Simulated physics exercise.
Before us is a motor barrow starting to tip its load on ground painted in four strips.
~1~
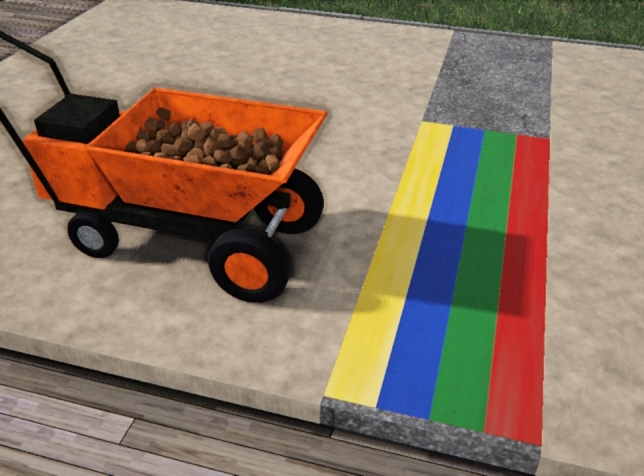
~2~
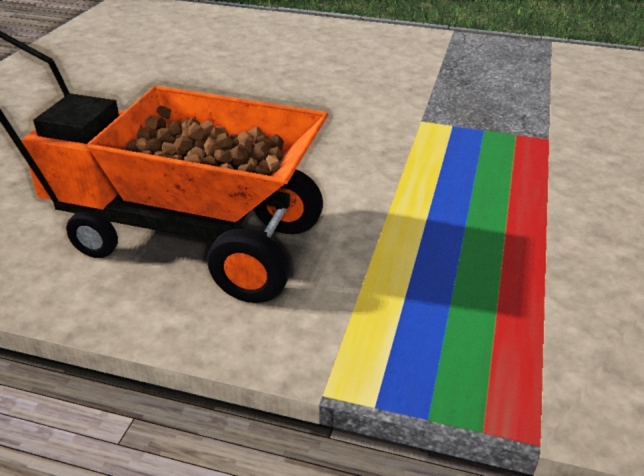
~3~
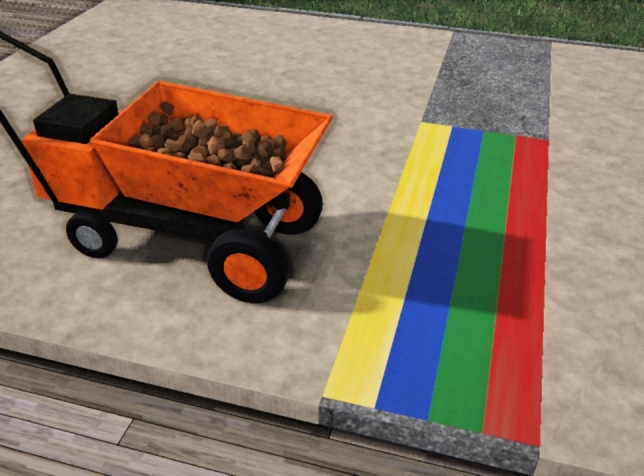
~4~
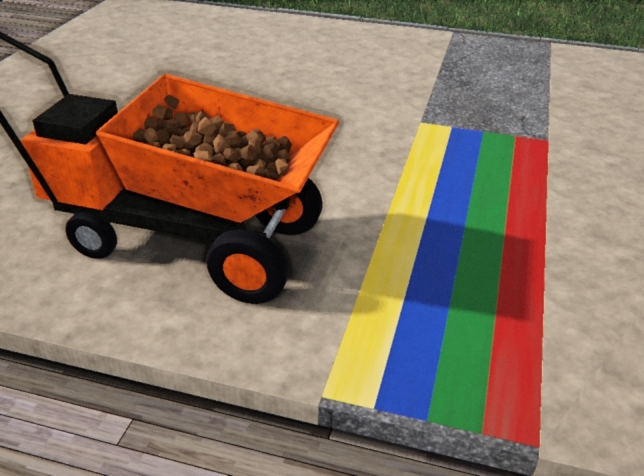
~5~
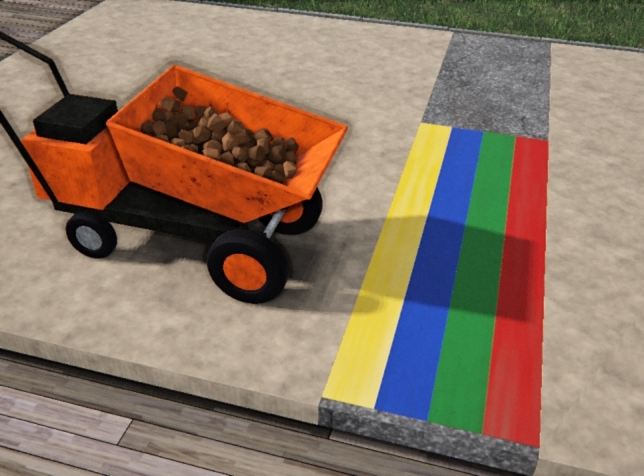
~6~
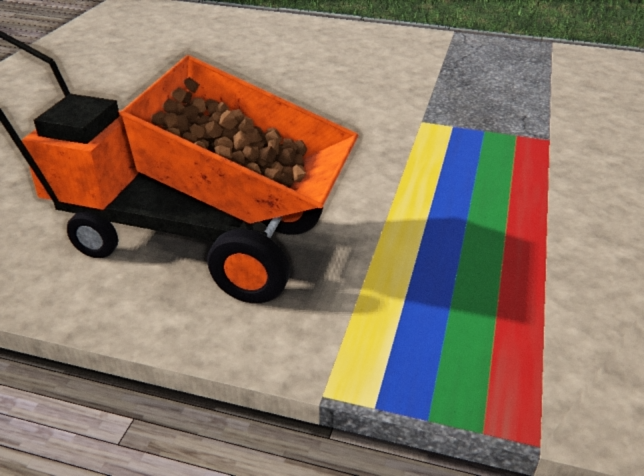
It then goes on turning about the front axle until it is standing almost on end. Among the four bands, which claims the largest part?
The blue one claims the largest part.
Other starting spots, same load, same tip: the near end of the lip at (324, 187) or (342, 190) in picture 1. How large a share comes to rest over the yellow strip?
In turn 0 and 0 in a hundred.
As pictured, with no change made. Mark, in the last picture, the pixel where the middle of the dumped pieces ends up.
Last view, resting centre - approx. (440, 289).
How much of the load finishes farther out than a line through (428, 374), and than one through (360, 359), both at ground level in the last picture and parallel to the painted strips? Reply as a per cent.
Result, first then second: 40 %, 90 %.
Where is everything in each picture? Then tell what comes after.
Lip of the skip (284, 181), level; top of the load (196, 156), clay clods; yellow strip (364, 354); blue strip (414, 364); green strip (464, 375); red strip (517, 386), in the first frame.
Lip of the skip (285, 182), level; top of the load (184, 145), in the second frame.
Lip of the skip (290, 185), tipped barely; top of the load (187, 142), in the third frame.
Lip of the skip (298, 190), tipped a little; top of the load (171, 127), in the fourth frame.
Lip of the skip (308, 197), tipped a little; top of the load (179, 121), in the fifth frame.
Lip of the skip (320, 206), tipped clearly; top of the load (190, 114); yellow strip (364, 355); blue strip (413, 365); green strip (463, 376); red strip (516, 388), in the sixth frame.
Just after the last frame, skip tipped steeply; every one in the skip.
A moment on, skip tipped right over; the larger part in the skip; about a tenth over the yellow strip; just a few over the blue strip; just a few falling.
Further on, skip tipped right over; about a tenth in the skip; roughly a quarter over the yellow strip; roughly a third over the blue strip; roughly a quarter over the green strip; about a tenth over the red strip; just a few off the paint.
When it is over, skip tipped right over; just a few in the skip; roughly a quarter over the yellow strip; roughly a third over the blue strip; roughly a quarter over the green strip; about a tenth over the red strip; about a tenth off the paint.
